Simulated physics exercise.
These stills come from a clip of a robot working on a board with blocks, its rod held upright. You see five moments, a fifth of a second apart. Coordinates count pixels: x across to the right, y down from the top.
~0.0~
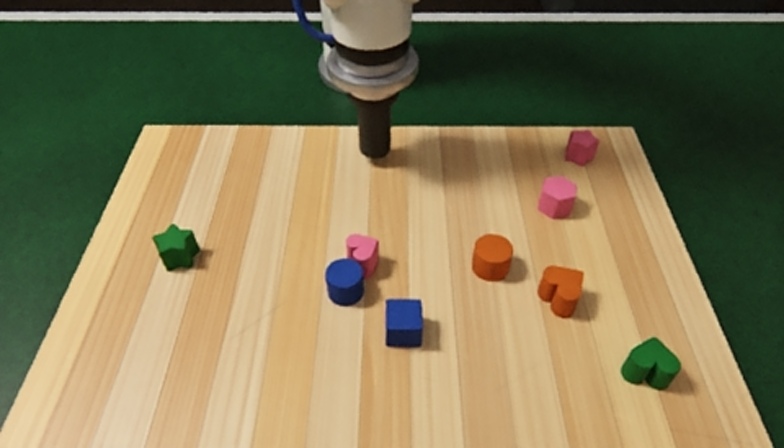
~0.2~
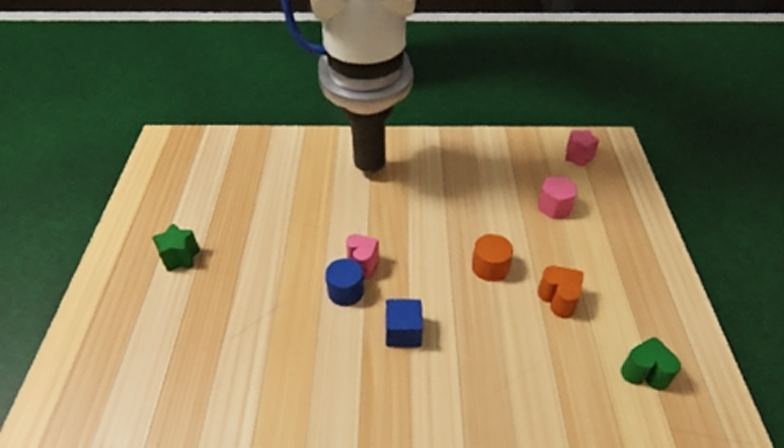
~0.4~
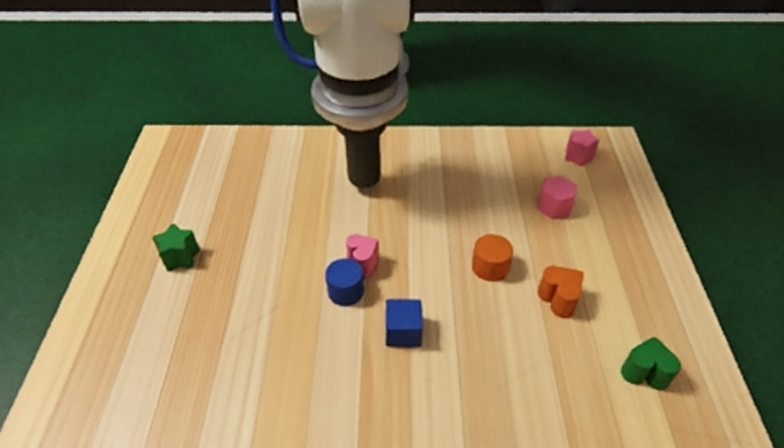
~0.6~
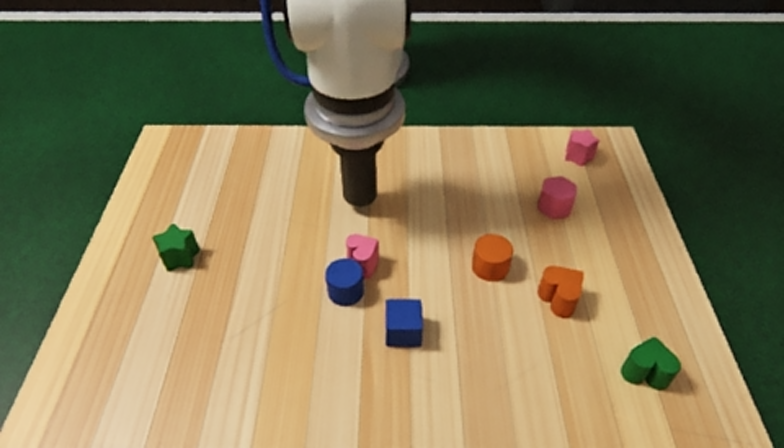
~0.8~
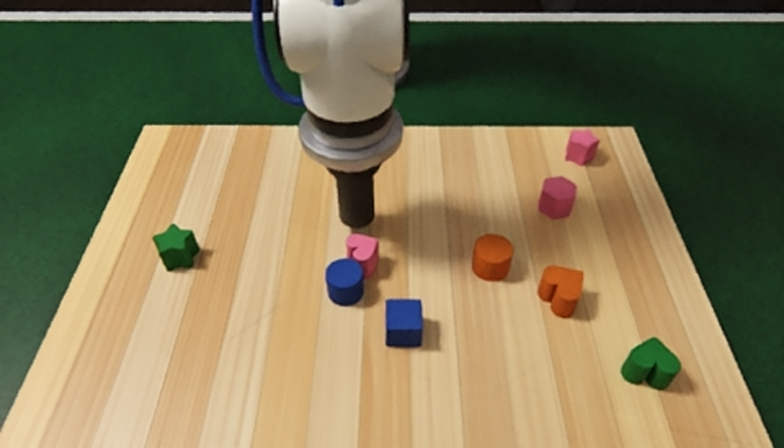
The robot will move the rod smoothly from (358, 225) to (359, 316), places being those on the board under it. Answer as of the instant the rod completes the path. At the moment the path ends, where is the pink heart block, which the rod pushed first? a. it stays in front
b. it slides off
(b)
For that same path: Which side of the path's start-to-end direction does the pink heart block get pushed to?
Shifts left.
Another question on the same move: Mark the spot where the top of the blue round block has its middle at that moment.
It ends at (324, 320).
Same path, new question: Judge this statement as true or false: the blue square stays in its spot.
That statement is not accurate.
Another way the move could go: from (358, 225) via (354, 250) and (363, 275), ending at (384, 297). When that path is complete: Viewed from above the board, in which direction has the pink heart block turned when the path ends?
Top view: Counterclockwise.
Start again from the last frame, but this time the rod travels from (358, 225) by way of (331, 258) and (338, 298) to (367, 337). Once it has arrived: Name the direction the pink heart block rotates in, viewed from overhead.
Spin direction: Counter-clockwise.
The first path, step by step. One third of the way, rod (358, 245); blue round block (343, 276); pink heart block (369, 258), turned 25° anticlockwise.
Two thirds of the way, rod (358, 276); blue round block (337, 294); pink heart block (382, 286), turned 75° anticlockwise.
At the end, rod (359, 308); blue round block (324, 320); pink heart block (393, 302), turned 100° anticlockwise; blue square (417, 325).
